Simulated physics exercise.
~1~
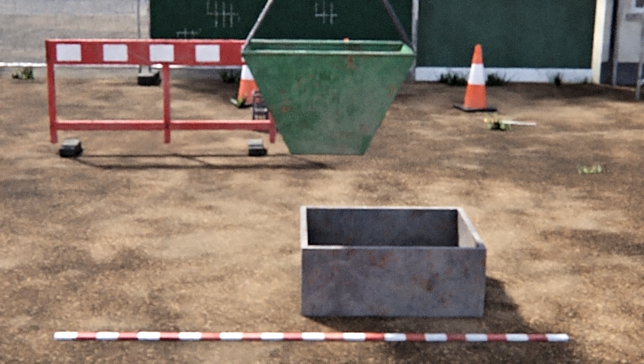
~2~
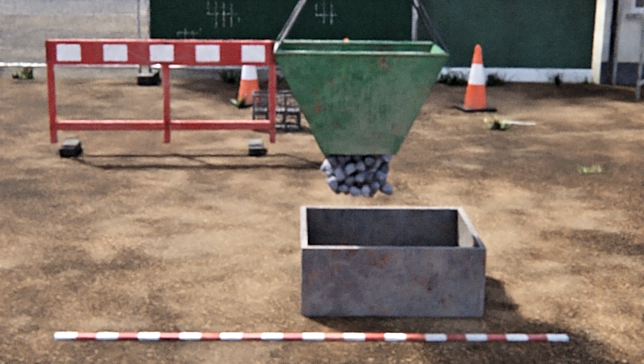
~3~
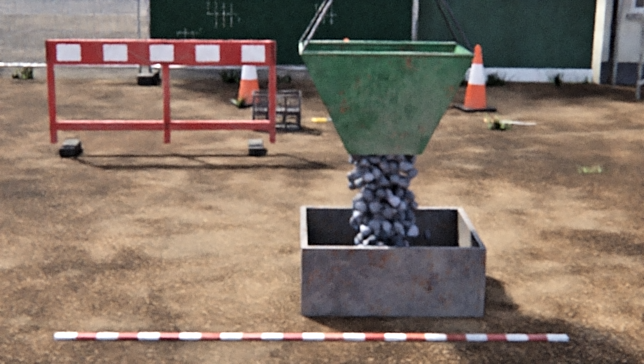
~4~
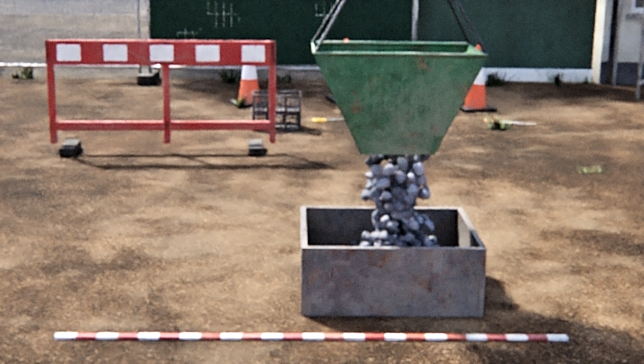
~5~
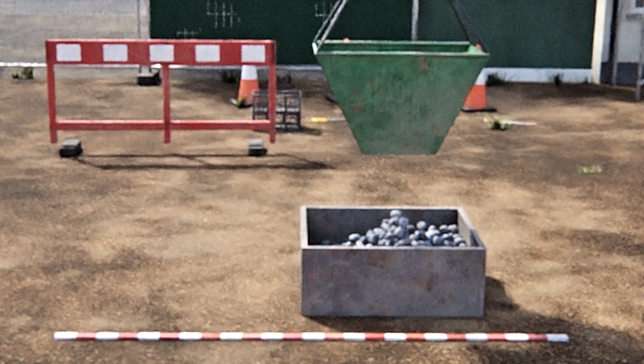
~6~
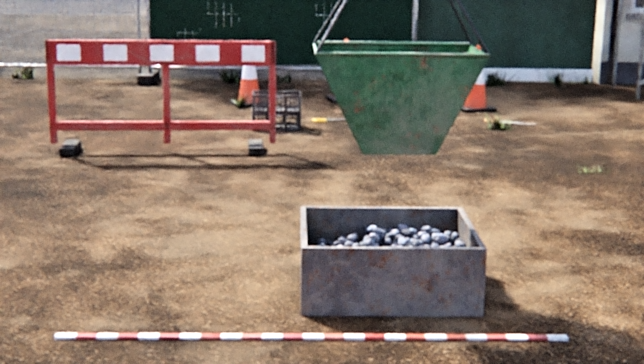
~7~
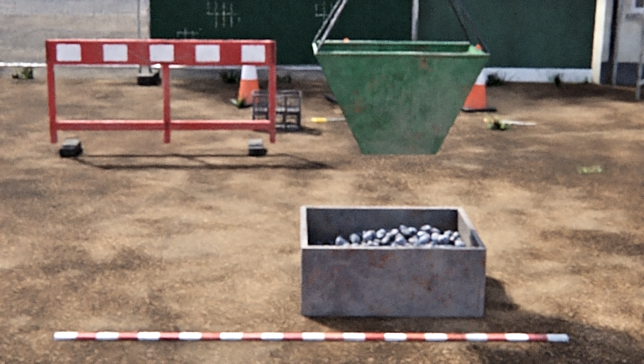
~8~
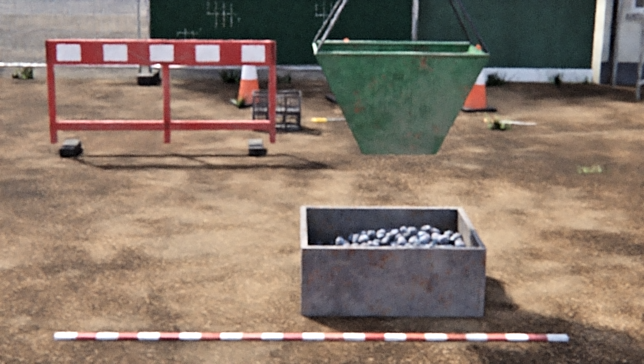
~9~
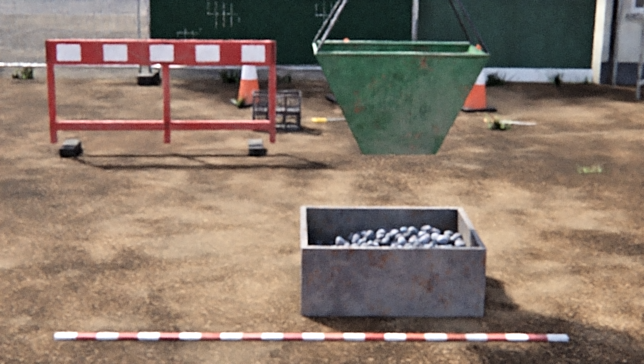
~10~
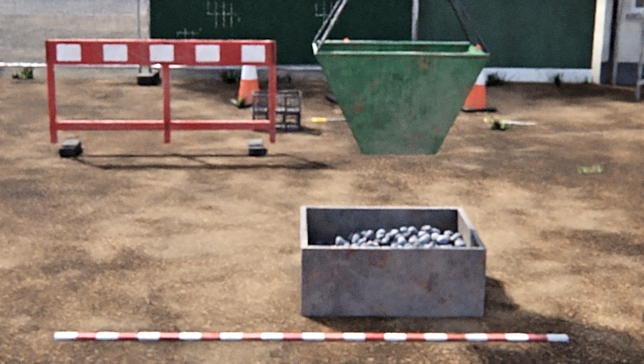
A green hopper slid to the right above an open grey bin on bare ground, and grey stones poured from its bottom as it went. The hopper stopped, and all the stones settled in a low heap in the bin, mostly toward the right.
